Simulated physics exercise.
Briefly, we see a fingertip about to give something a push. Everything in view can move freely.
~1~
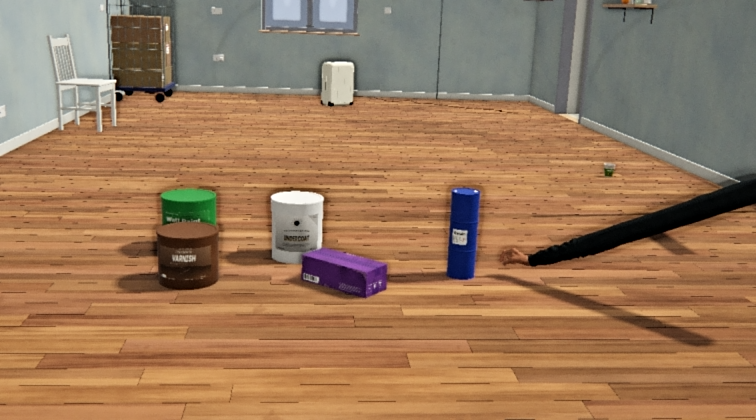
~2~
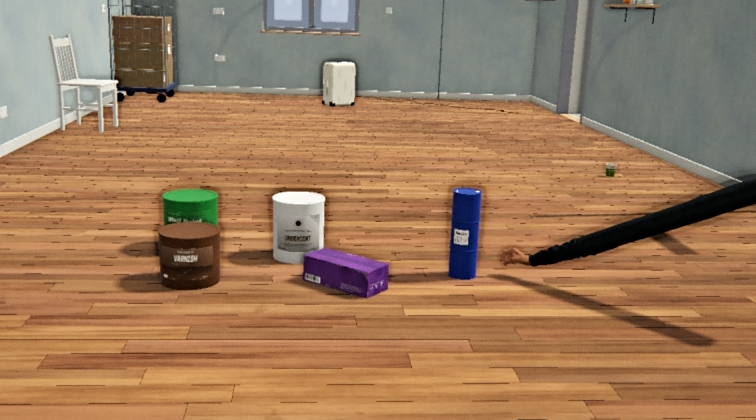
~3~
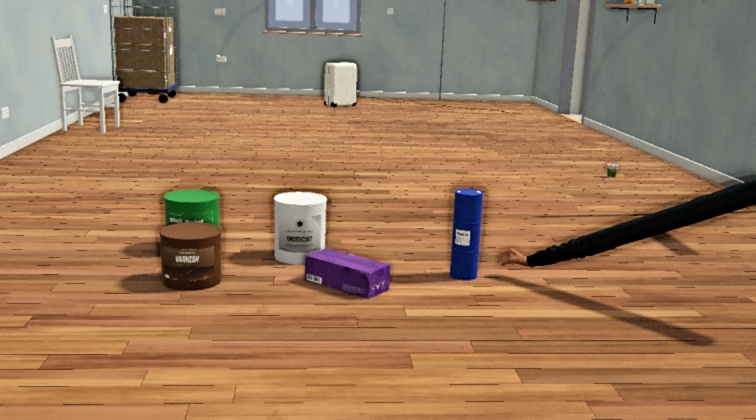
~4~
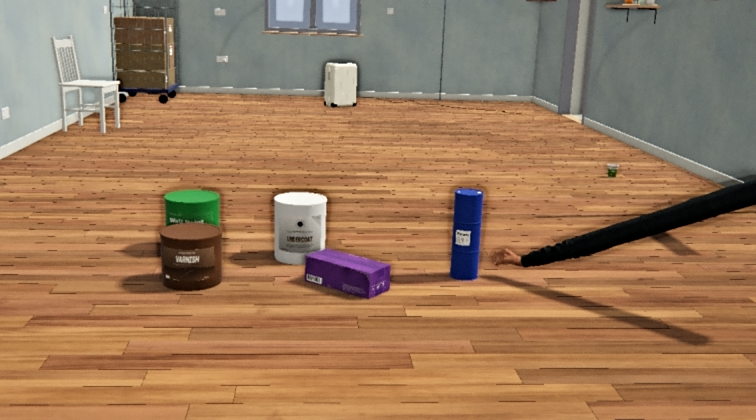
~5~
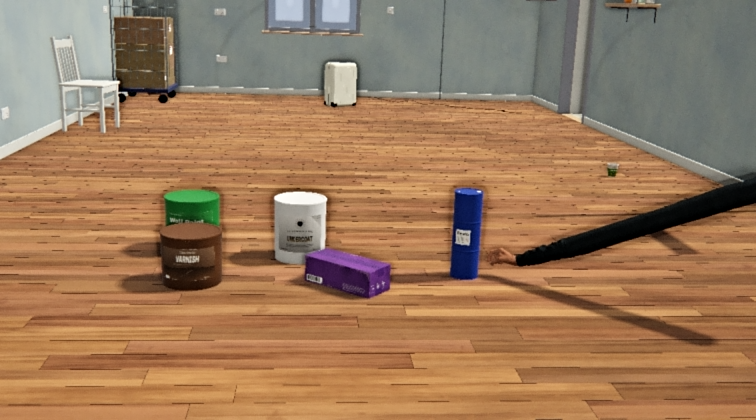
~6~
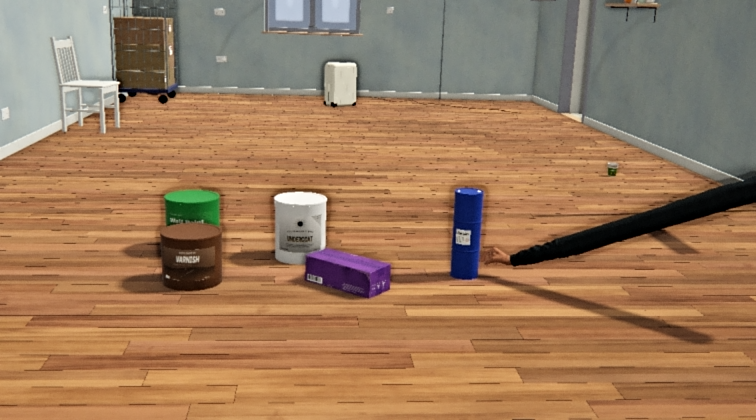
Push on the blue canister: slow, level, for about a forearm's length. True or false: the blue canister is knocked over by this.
False.
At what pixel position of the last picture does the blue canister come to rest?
It ends up near (398, 233).
Then, 0.40 s on from there, blue canister shifted about its own width near (445, 233).
Then, 0.80 s on from there, blue canister shifted well along near (420, 233).
In the end, moved from the start, blue canister. At the end, from the last picture's camera, blue canister near (398, 233).
